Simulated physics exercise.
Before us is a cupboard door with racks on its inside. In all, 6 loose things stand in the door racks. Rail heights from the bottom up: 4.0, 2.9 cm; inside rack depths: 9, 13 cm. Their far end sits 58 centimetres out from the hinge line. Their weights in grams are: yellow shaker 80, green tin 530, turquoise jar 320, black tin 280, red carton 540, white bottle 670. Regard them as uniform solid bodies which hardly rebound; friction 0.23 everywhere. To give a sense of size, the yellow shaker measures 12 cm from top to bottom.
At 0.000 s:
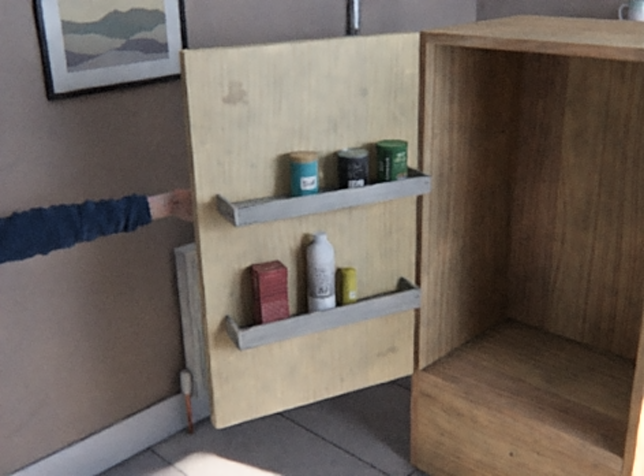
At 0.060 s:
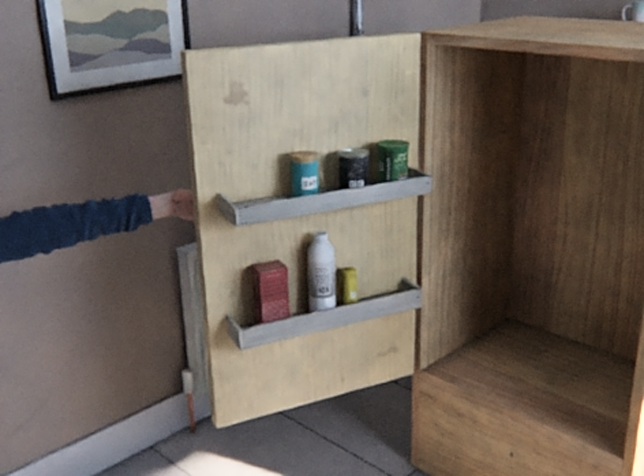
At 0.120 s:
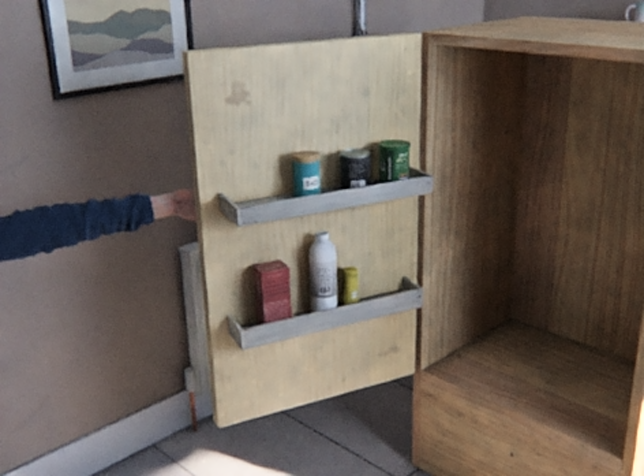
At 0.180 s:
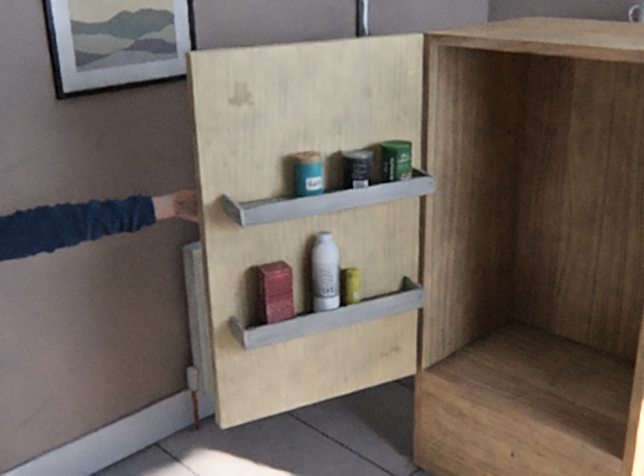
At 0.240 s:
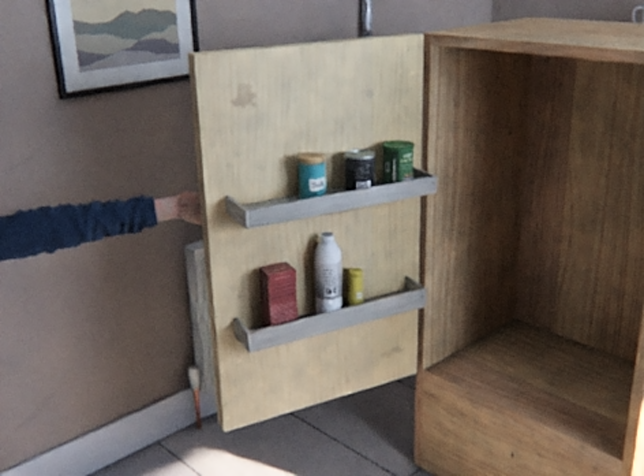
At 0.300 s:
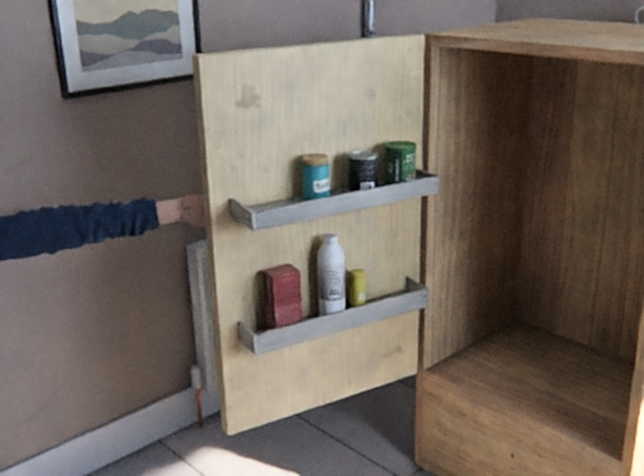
An arm in a dark blue sleeve slowly swinging an open cupboard door slightly rightward, with jars, a carton and a bottle on its racks.
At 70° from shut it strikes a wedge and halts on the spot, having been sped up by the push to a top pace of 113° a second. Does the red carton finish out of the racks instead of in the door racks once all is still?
Yes, it ends up out of the racks.
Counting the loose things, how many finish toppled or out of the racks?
Altogether, 1.
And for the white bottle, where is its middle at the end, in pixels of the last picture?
It ends up at about (391, 292).
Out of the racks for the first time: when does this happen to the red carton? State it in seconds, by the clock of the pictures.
Time: Roughly 1.0 s.
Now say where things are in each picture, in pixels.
Door at 110°; red carton (271, 297); yellow shaker (349, 289), in the first picture.
Door at 110°; turquoise jar (305, 175); black tin (354, 172), in the second picture.
Door at 109°; white bottle (323, 275); yellow shaker (351, 288), in the third picture.
Door at 108°; green tin (396, 164); turquoise jar (309, 176), in the fourth picture.
Door at 106°; black tin (360, 173); white bottle (328, 276), in the fifth picture.
Door at 103°; red carton (283, 301); yellow shaker (358, 290), in the sixth picture.
After 0.70 s, door at 72°.
After 1.00 s, door at 70°; red carton now out of the racks; white bottle leaning 7°; turquoise jar slid 4 cm.
After 1.30 s, door at 70°; turquoise jar slid 4 cm; yellow shaker slid 3 cm; black tin slid 2 cm.
At rest (1.6 s), out of the racks, red carton; the other 5 in place, give or take 5 cm.
